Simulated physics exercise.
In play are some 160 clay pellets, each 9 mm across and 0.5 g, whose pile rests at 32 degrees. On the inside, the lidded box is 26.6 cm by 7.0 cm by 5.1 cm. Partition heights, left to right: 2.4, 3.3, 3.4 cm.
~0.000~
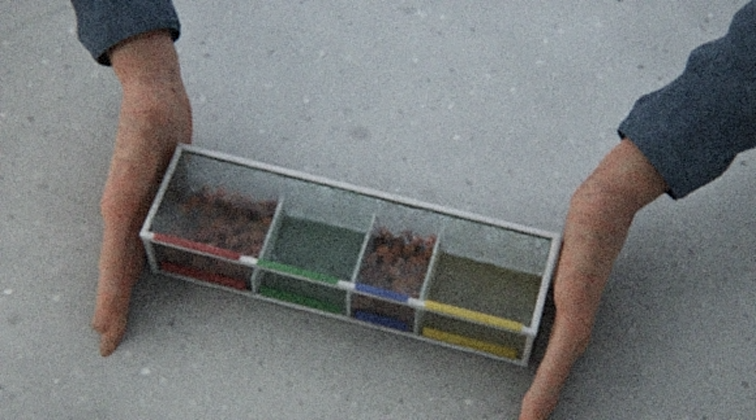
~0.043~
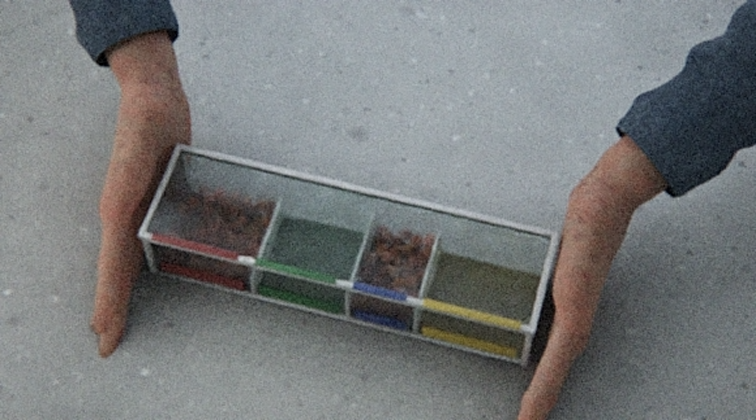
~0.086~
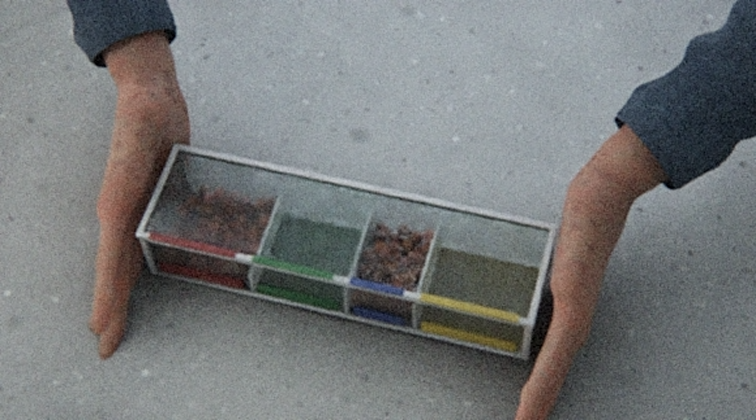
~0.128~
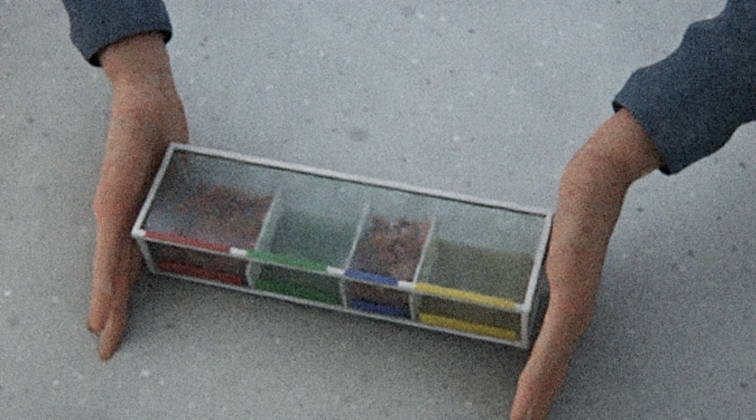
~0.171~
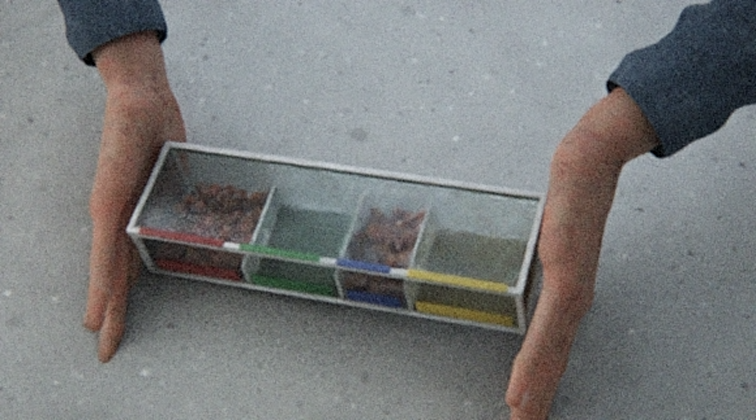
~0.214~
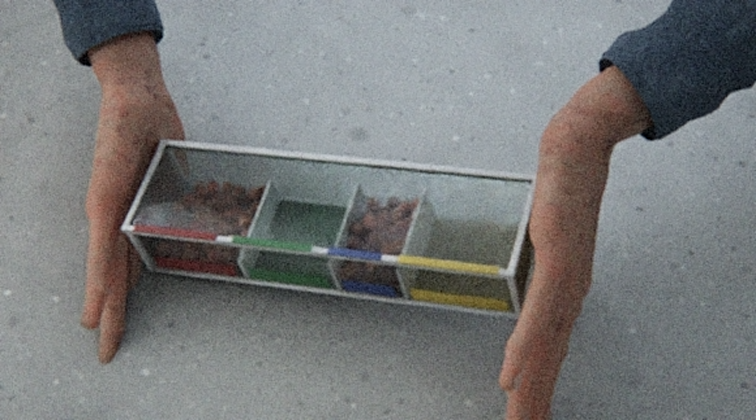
On a speckled grey surface, two hands gradually tilting a clear four-section box, its right end rising, reddish-brown pellets in two sections.
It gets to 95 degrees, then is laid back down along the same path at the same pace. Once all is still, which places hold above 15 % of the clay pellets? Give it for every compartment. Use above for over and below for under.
Verdicts: Red above, blue above, green below, yellow below.
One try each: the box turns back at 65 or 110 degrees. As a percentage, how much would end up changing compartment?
Around 5 and 25 in a hundred, respectively.
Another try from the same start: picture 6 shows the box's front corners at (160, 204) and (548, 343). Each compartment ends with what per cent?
Red = 10 %, blue = 50 %, green = 25 %, yellow = 15 %.
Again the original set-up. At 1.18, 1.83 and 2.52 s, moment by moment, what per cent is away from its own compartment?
Estimates: 10 / 25 / 25.
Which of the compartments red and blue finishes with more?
More ends up in the red one.
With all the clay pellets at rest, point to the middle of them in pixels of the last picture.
I'd put it at about (209, 225).
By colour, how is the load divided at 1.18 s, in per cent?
Red 55 %, blue 40 %, green 5 %, yellow 0 %.
After 1.18 s, tilt 95 degrees; red 55 %, blue 40 %, green 5 %.
After 1.83 s, tilt 43 degrees; red 75 %, blue 20 %.
After 2.52 s, tilt 0 degrees; red 75 %, blue 20 %.
By 3.1 s all is still; red 75 %, blue 20 %, green 5 %, yellow 0 %.
